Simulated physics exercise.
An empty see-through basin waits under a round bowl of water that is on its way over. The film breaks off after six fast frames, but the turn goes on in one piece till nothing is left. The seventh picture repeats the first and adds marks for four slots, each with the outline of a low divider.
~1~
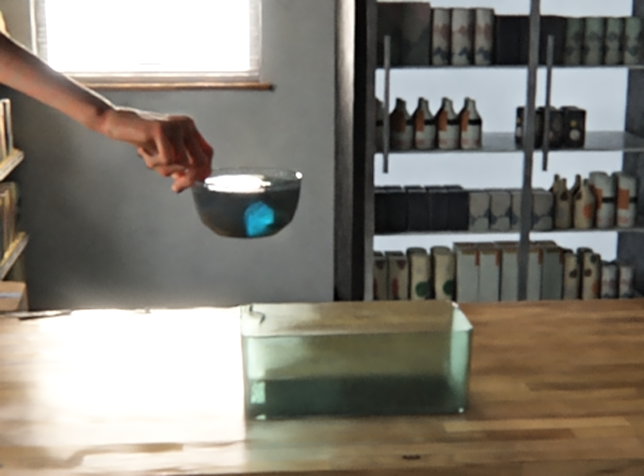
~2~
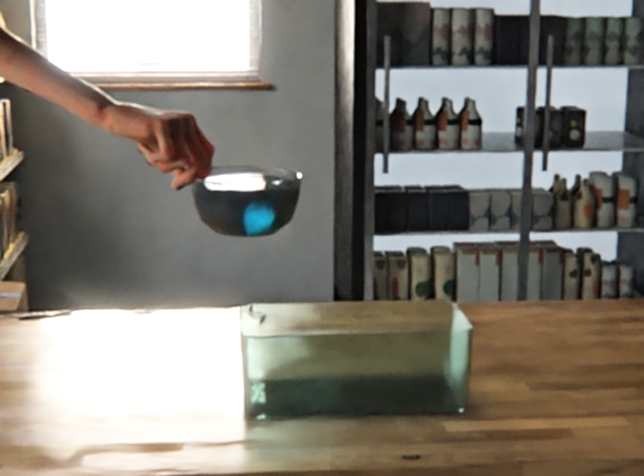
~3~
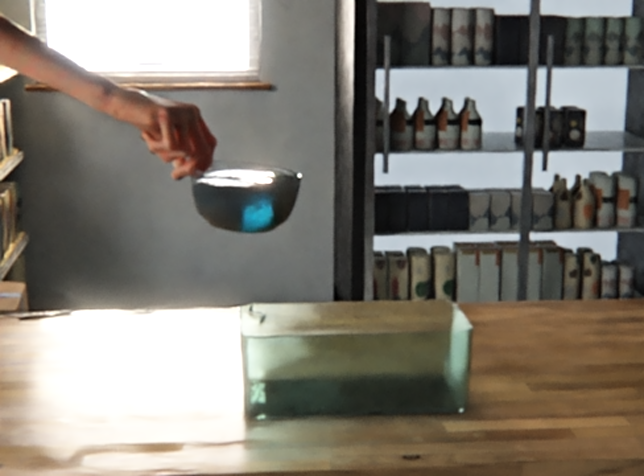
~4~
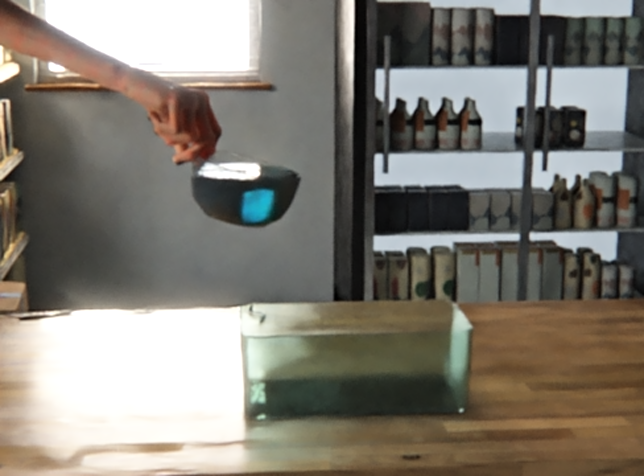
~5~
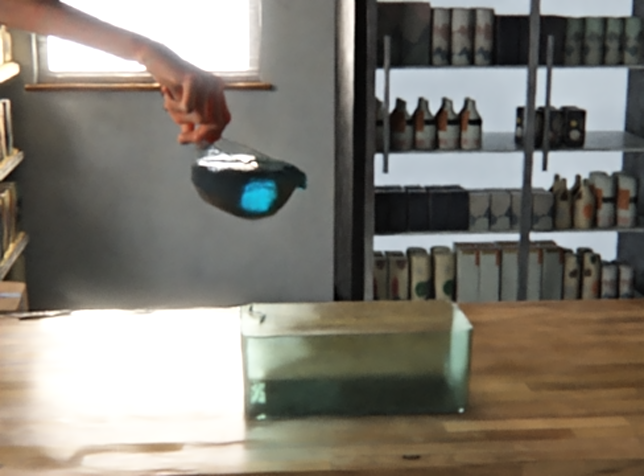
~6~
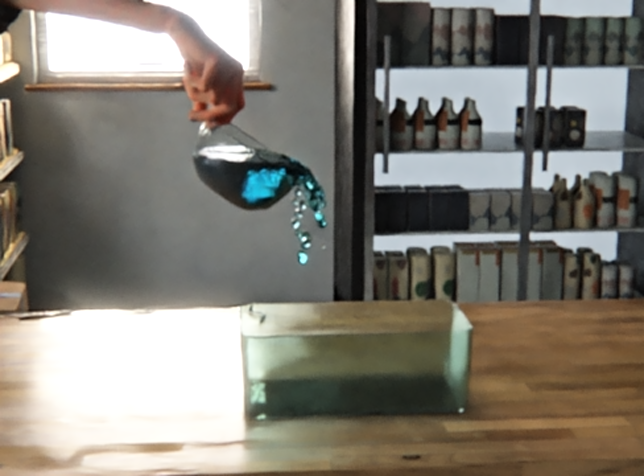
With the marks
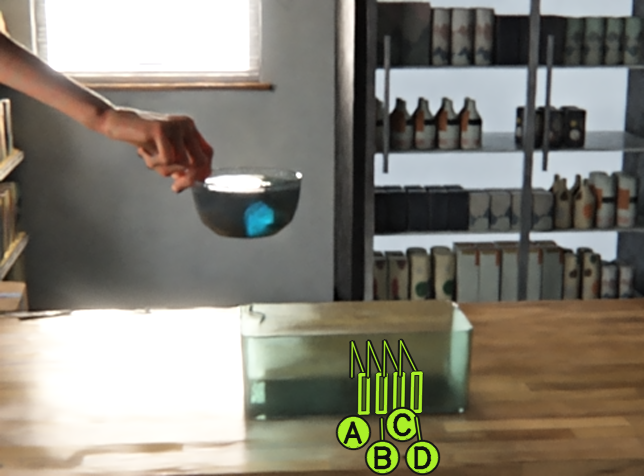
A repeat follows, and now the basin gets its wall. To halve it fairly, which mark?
C is best.
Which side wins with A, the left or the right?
More ends on the right.
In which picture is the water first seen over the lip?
Picture 5.
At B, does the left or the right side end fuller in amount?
More ends on the right.
On the marked copy, A at (364, 419); B at (381, 418); C at (399, 417); D at (416, 417).
With A, about 7 % ends left of the wall and 92 % right of it.
With B, about 18 % ends left of the wall and 81 % right of it.
With C, about 47 % ends left of the wall and 51 % right of it.
With D, about 83 % ends left of the wall and 14 % right of it.
